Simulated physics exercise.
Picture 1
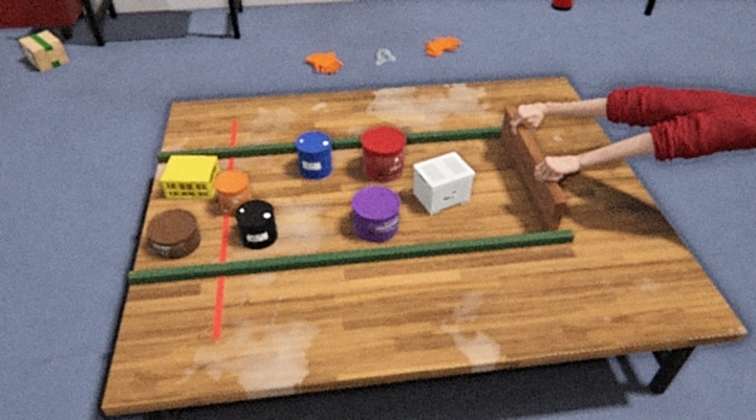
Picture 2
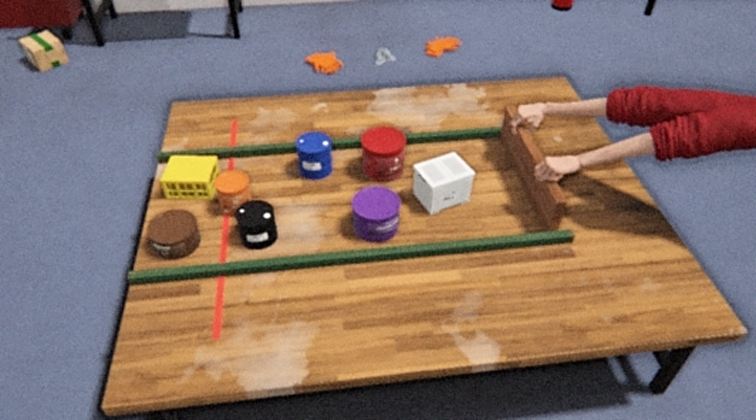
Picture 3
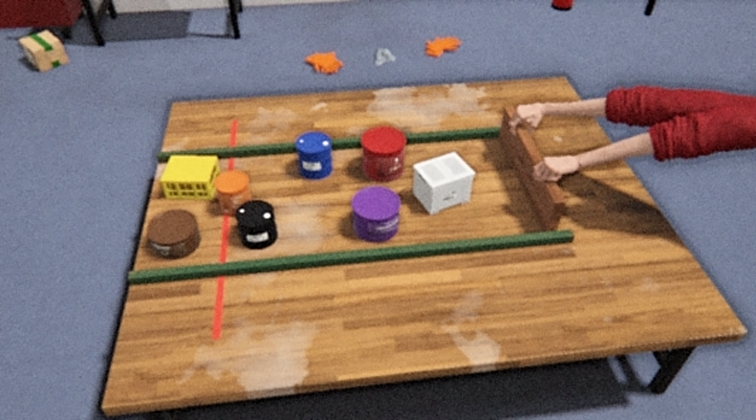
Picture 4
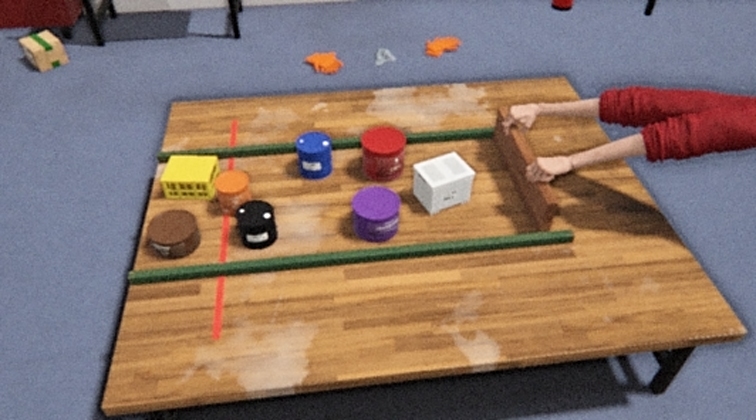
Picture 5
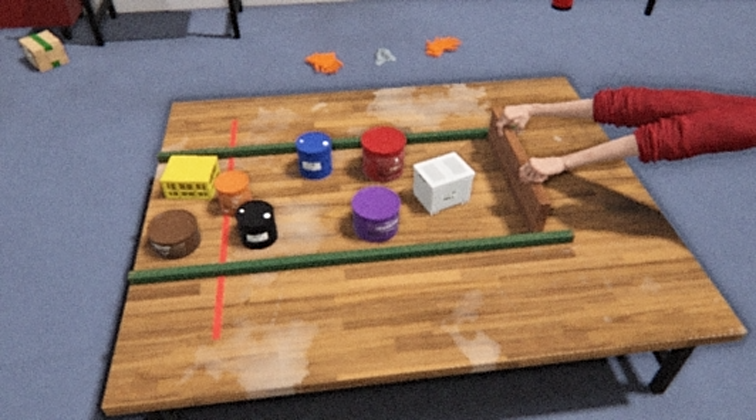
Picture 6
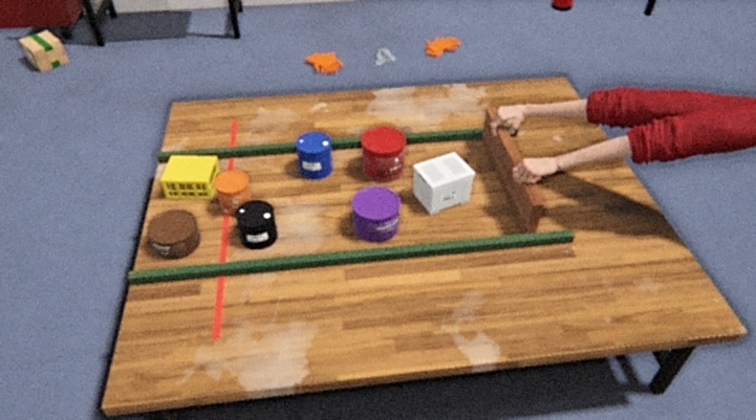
On a low wooden platform over a blue floor, seen from above by a still camera, two green battens run lengthwise, with a red line of tape crossing near the left. Between them stand yellow, brown, orange, black, blue, red, purple and white containers. At right, red-sleeved arms hold a brown plank, first still, then slide it slightly left, while the containers stay put.
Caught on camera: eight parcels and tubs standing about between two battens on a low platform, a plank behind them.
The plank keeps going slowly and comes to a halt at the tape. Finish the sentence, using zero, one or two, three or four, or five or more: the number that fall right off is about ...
The number that fall right off is about one or two.
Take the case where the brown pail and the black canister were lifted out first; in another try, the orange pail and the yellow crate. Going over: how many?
Result, first then second: 1, 1.
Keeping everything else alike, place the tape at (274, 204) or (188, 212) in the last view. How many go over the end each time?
Tallies: 0, 5.
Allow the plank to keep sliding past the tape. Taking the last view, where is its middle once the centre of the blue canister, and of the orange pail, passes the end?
For the blue canister at (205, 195), for the orange pail at (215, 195).
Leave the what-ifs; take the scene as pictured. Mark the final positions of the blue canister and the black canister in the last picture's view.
Looks like one lands around (175, 160), and the other around (153, 234).
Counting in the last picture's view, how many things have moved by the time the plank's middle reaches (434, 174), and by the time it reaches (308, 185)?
The count reaches 1 first and 5 second.
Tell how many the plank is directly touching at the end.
In total, 3.
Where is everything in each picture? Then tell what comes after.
Brown pail (175, 234); yellow crate (192, 177); orange pail (234, 194); plank (529, 166); tape (227, 208), in the first picture.
Yellow crate (192, 177); blue canister (315, 156), in the second picture.
Orange pail (234, 194); red pail (383, 155), in the third picture.
Brown pail (175, 235); purple pail (376, 215), in the fourth picture.
Yellow crate (192, 177); white tote (442, 184), in the fifth picture.
Brown pail (175, 235); yellow crate (192, 177); orange pail (234, 194); plank (509, 168); tape (227, 208), in the sixth picture.
Early on, none off yet; brown pail at rest near (175, 235); yellow crate at rest near (192, 177); orange pail at rest near (234, 194).
Finally, the number that fall off is one or two; lost, yellow crate and brown pail.
